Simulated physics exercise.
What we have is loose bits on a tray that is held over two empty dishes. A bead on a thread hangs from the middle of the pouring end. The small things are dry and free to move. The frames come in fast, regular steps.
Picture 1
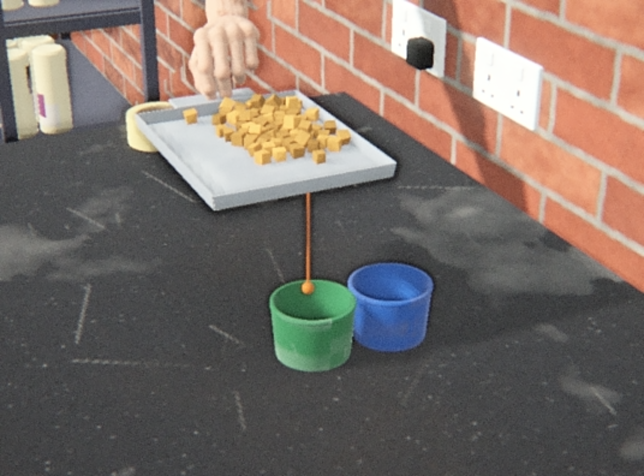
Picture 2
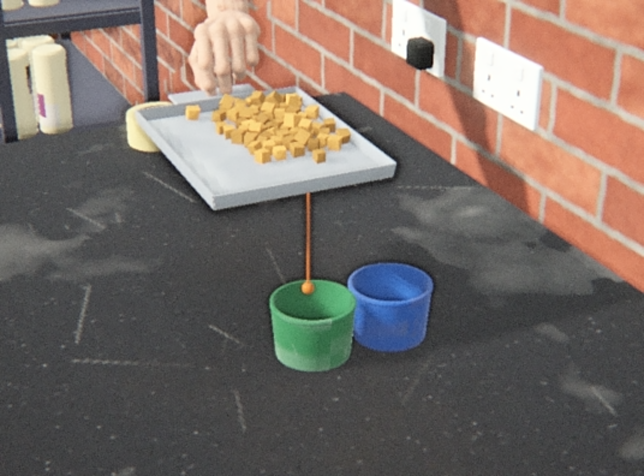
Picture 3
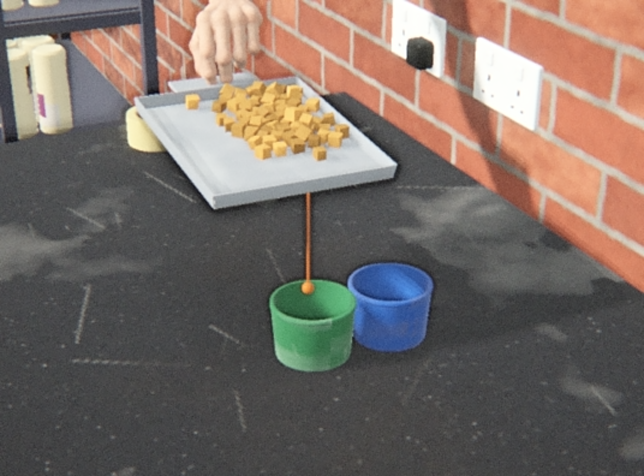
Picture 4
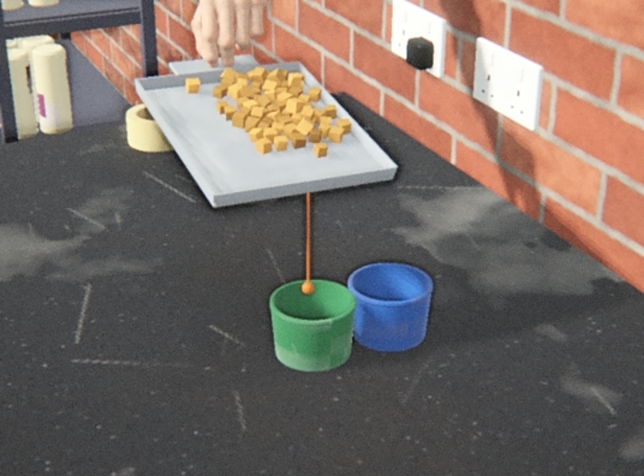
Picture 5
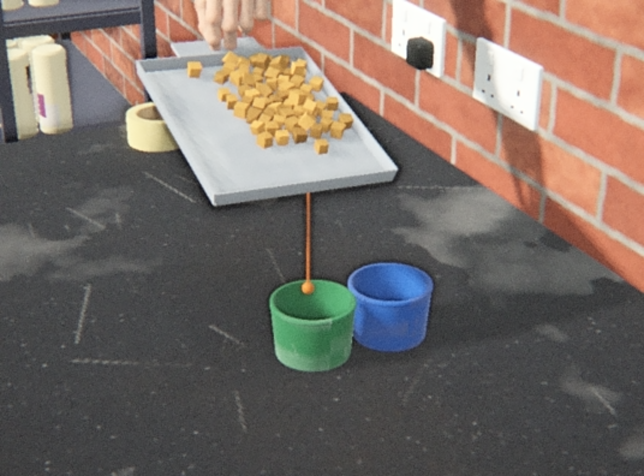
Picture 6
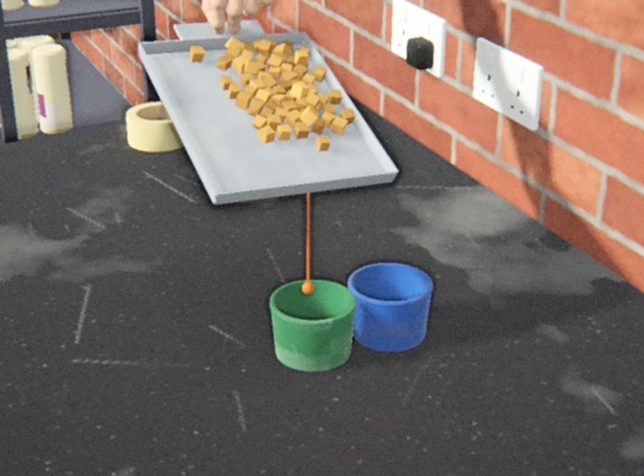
We see a hand raising the far end of a grey tray of small golden-brown cubes, tilting it gradually toward the viewer and slightly rightward, while the green and blue dishes and the hanging orange bead stay still.
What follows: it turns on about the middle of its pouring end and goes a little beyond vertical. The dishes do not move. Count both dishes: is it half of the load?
In the dishes lies less than half of it.
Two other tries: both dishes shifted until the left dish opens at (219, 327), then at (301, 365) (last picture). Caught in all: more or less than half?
In turn: Below a half; the smaller part.
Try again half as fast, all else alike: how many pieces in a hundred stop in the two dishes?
About 20 per cent.
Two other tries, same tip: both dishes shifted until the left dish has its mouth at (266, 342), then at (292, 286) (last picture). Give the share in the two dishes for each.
Roughly 40 per cent, and 0 per cent.
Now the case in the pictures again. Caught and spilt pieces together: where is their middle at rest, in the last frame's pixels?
Roughly at (413, 388).
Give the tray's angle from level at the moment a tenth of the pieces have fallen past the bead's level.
Near 85 degrees.
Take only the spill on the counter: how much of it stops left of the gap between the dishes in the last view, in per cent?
It comes to 20 per cent or so.
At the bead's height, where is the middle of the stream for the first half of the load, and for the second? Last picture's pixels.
At about (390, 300), then at (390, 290).
Soon, tray tipped steeply; nearly all on the tray; a stray few outside both; a stray few in the air.
A while on, tray tipped past a quarter turn; most on the tray; a stray few in the right dish; a small part outside both; a small part in the air.
Towards the end, tray tipped past a quarter turn; a stray few in the left dish; a small part in the right dish; nearly all outside both.
Finally, tray tipped past a quarter turn; a stray few in the left dish; a small part in the right dish; nearly all outside both.
